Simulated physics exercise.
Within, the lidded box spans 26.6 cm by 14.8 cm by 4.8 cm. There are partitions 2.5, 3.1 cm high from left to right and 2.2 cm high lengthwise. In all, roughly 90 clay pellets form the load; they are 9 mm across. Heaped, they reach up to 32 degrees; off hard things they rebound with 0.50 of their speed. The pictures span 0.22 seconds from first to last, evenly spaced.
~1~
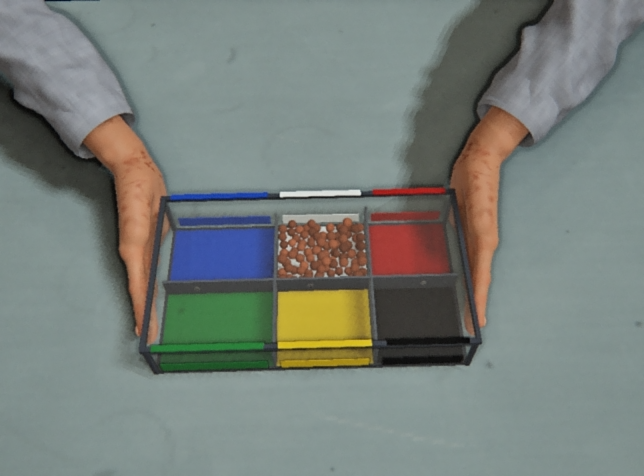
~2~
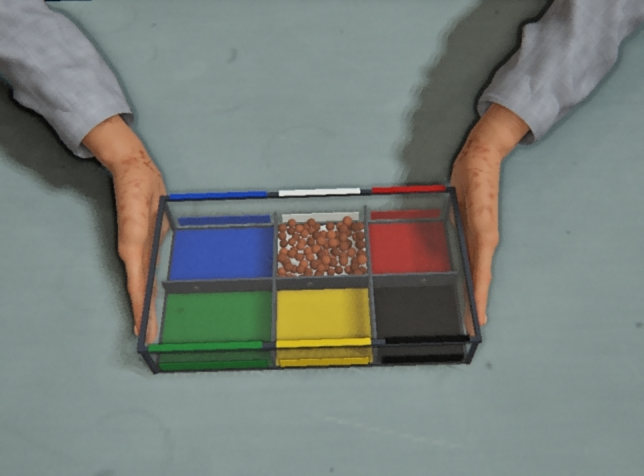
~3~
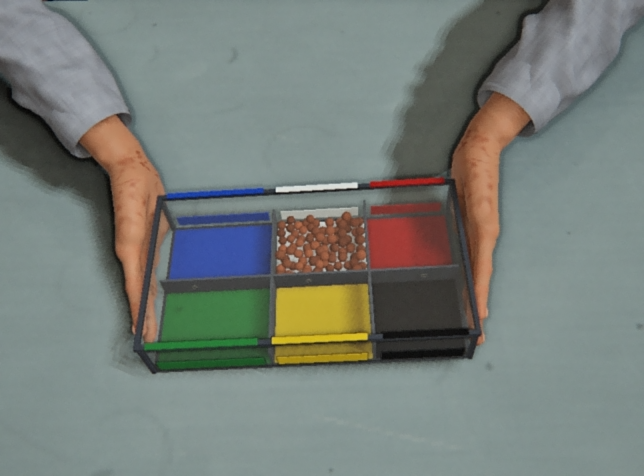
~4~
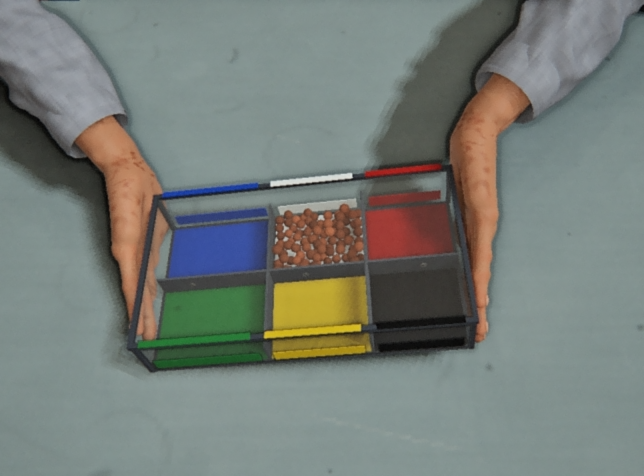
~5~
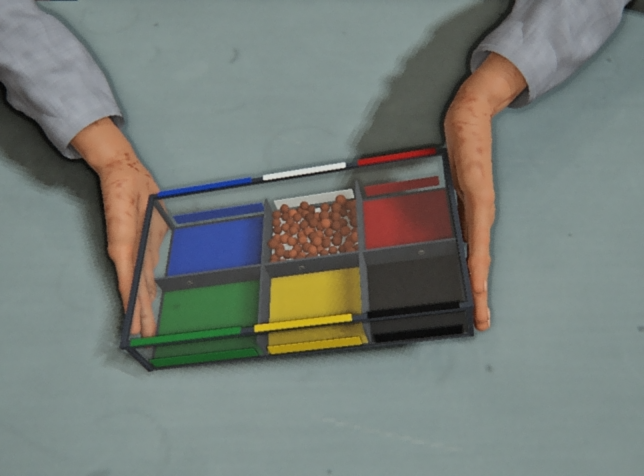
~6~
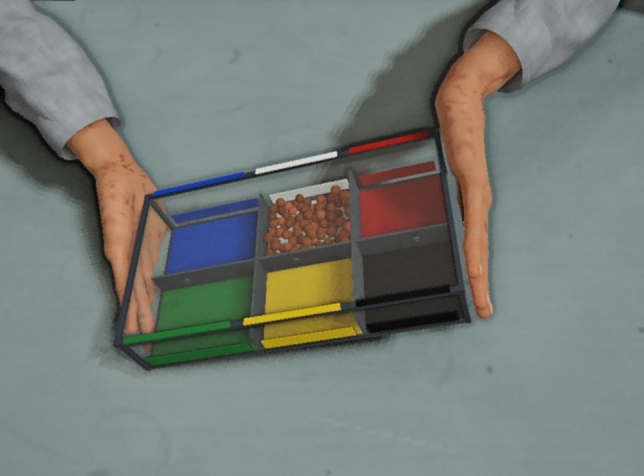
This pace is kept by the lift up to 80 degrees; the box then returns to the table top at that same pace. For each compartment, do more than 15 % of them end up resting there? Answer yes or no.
Red: No, blue: Yes, green: No, yellow: No, white: Yes, black: No.
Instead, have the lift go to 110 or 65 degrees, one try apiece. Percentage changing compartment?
Close to 100 in a hundred first, and 15 in a hundred second.
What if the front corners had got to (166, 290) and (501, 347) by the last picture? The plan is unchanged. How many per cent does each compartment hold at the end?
So it works out as red at 25 percent, blue at 0 percent, green at 0 percent, yellow at 0 percent, white at 60 percent and black at 10 percent.
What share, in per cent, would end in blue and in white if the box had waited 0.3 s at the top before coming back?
Then, in per cent: Blue 35; white 65.
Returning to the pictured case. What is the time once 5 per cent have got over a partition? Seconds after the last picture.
Somewhere near 0.60 s.
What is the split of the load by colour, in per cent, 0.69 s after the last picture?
Red 0; blue 15; green 0; yellow 0; white 85; black 0.
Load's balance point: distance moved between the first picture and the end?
It moves around 6.0 centimetres.
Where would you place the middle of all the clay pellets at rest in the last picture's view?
Resting centre estimate: Around (283, 247).
Then, 0.69 s after the last picture, tilt 80 degrees; blue 15 %, white 85 %.
Then, 1.15 s after the last picture, tilt 34 degrees; blue 35 %, white 65 %.
Then, 1.68 s after the last picture, tilt 0 degrees; blue 35 %, white 65 %.
In the end, red 0 %, blue 35 %, green 0 %, yellow 0 %, white 65 %, black 0 %.
